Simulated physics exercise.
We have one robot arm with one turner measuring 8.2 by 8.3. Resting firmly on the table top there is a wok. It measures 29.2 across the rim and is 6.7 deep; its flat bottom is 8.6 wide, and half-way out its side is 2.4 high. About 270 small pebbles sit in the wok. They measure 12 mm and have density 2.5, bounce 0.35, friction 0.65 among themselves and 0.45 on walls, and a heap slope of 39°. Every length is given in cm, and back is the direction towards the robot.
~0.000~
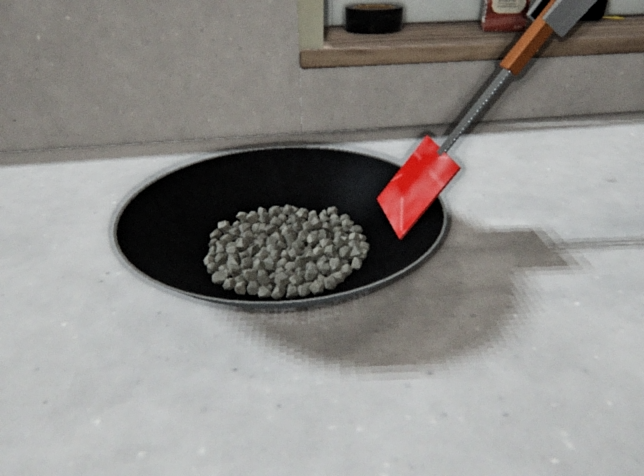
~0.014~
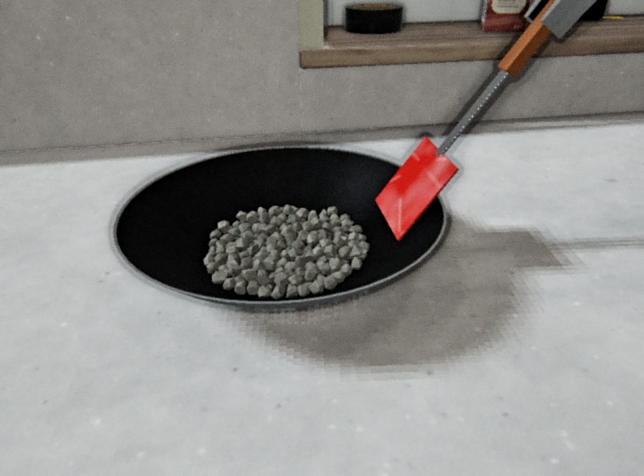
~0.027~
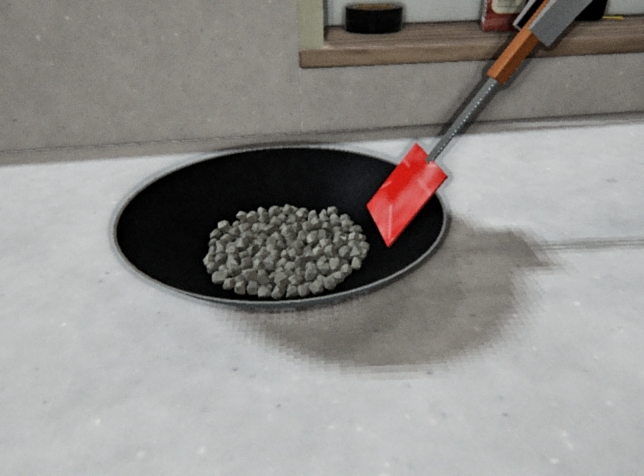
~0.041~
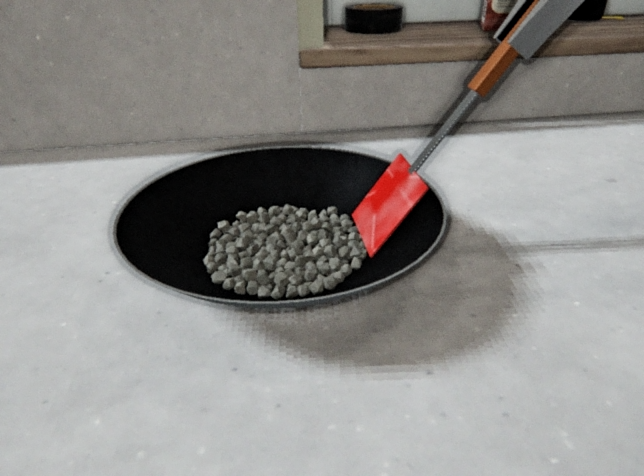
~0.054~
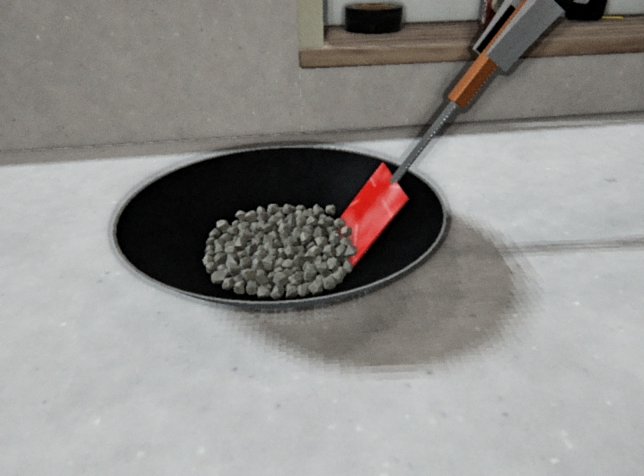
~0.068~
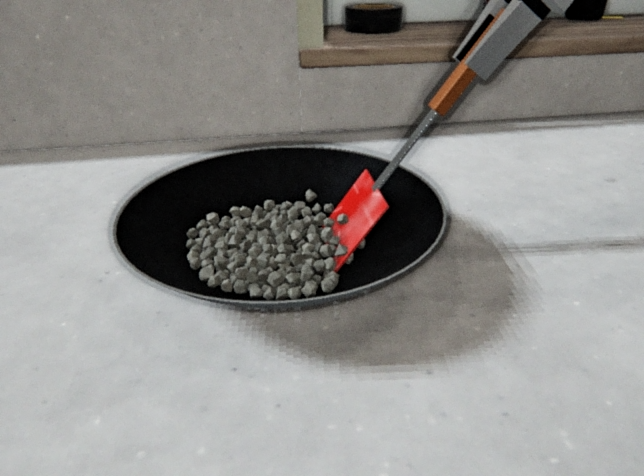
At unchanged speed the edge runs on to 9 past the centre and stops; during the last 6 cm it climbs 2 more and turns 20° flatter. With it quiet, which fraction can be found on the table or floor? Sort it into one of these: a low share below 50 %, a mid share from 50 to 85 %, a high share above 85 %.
A mid share, from 50 to 85 %.
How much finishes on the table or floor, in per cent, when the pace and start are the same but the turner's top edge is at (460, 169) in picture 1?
Spill: Approx. 55 per cent.
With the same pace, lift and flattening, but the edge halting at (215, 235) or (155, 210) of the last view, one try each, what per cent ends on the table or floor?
Try 1: Approx. 30 %; try 2: Approx. 70 %.
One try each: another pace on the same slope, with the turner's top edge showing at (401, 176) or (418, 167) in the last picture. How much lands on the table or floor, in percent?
Respectively, some 40 and 20 per cent.
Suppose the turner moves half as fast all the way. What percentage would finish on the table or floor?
Estimated result: Some 20 %.
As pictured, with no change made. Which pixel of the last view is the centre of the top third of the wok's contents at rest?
Centre: Roughly (203, 248).
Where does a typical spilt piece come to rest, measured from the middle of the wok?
Roughly 32 cm.
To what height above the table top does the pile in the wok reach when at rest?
4.5 cm.
By 0.10 s, sloping 54°, highest piece 8 above the table; 270 in the wok.
By 0.13 s, sloping 49°, highest piece 11 above the table; 263 in the wok, 7 on the blade or in flight.
By 0.35 s, sloping 34°, highest piece 11 above the table; 116 in the wok, 66 on the table or floor, 88 on the blade or in flight.
By 1.40 s, sloping 34°, highest piece 5 above the table; 154 on the table or floor, 116 in the wok.
Final count, 154 on the table or floor, 116 in the wok. That is 57 % on the table or floor.
